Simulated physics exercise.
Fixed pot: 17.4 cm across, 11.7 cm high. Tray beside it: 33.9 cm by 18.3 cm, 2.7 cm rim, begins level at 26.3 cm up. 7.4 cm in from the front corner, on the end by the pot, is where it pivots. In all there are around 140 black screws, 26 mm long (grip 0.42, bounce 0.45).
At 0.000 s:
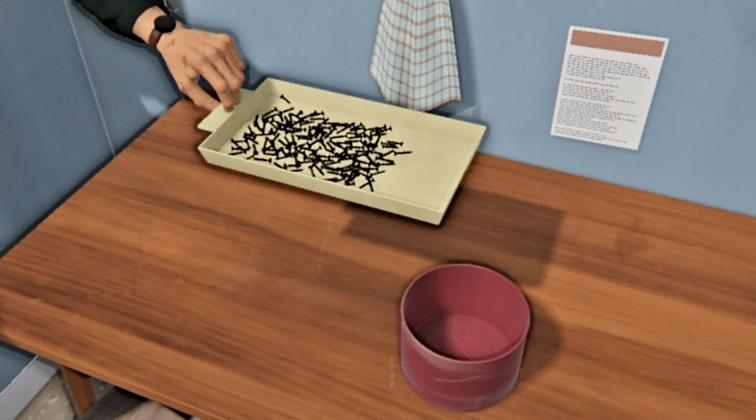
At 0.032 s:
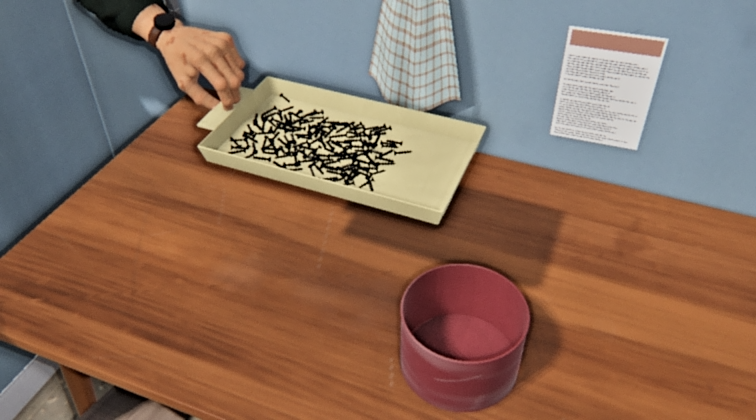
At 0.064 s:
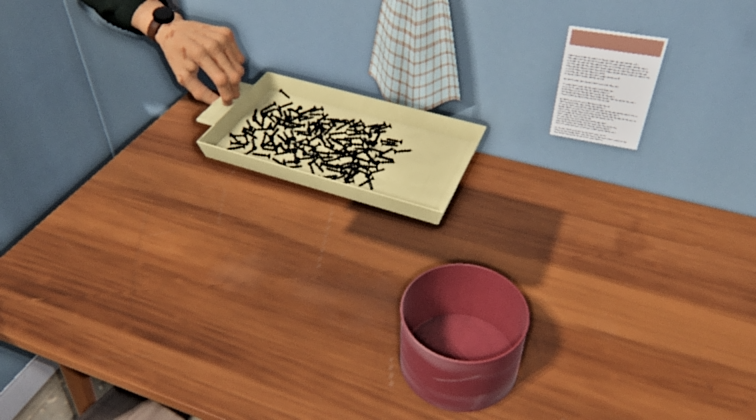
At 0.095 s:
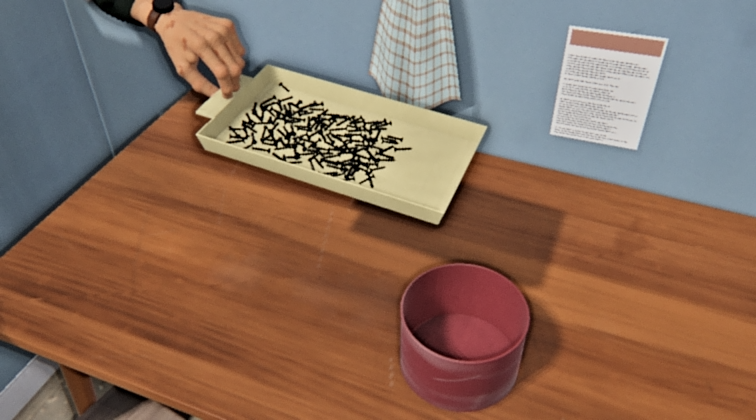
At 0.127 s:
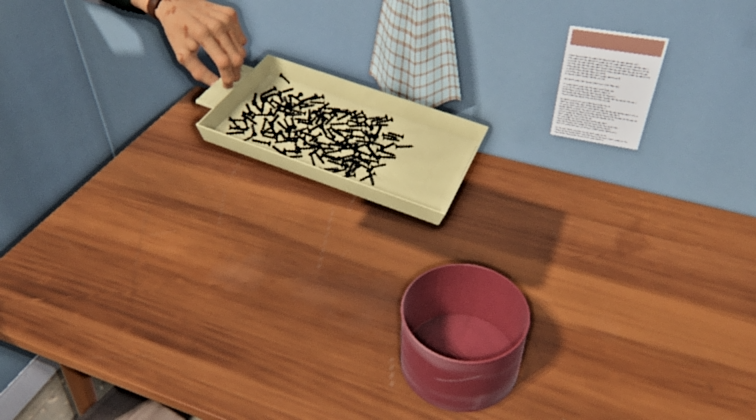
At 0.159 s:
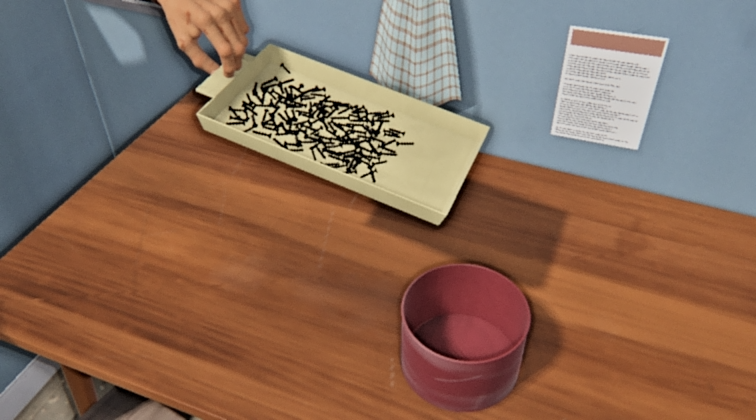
On a wooden table against a blue wall, a shallow cream tray scattered with small black screws sits level behind a round red pot. A hand at the tray's left end then raises that end slightly, tilting it gently down to the right, while the screws stay bunched in place.
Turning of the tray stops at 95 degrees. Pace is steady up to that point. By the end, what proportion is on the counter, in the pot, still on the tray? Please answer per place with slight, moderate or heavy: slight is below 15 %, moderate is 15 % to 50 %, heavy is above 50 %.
Per place: Counter moderate, pot heavy, tray slight.
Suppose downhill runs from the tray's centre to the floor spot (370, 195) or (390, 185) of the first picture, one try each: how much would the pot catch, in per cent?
First try: About 100 percent; second try: About 100 percent.
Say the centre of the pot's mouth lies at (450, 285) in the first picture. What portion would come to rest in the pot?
I'd put it at around 55 per cent.
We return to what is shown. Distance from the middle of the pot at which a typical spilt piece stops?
Some 16 cm.
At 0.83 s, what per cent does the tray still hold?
Load share: Around 50%.
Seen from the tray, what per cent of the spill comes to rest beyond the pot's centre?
Around 90 per cent, give or take.
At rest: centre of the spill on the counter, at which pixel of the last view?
Roughly at pixel (531, 320) in the last view.
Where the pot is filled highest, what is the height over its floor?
Some 1.5 cm up.
After 0.56 s, tilt 51 degrees; the tray holds 100 %, the pot 0 %.
Then, at 0.83 s, tilt 78 degrees; the tray holds 50 %, the pot 0 %.
After 1.21 s, tilt 95 degrees; the tray holds 5 %, the pot 55 %.
By 2.4 s all is still; counter 35 %, pot 65 %, tray 0 %.
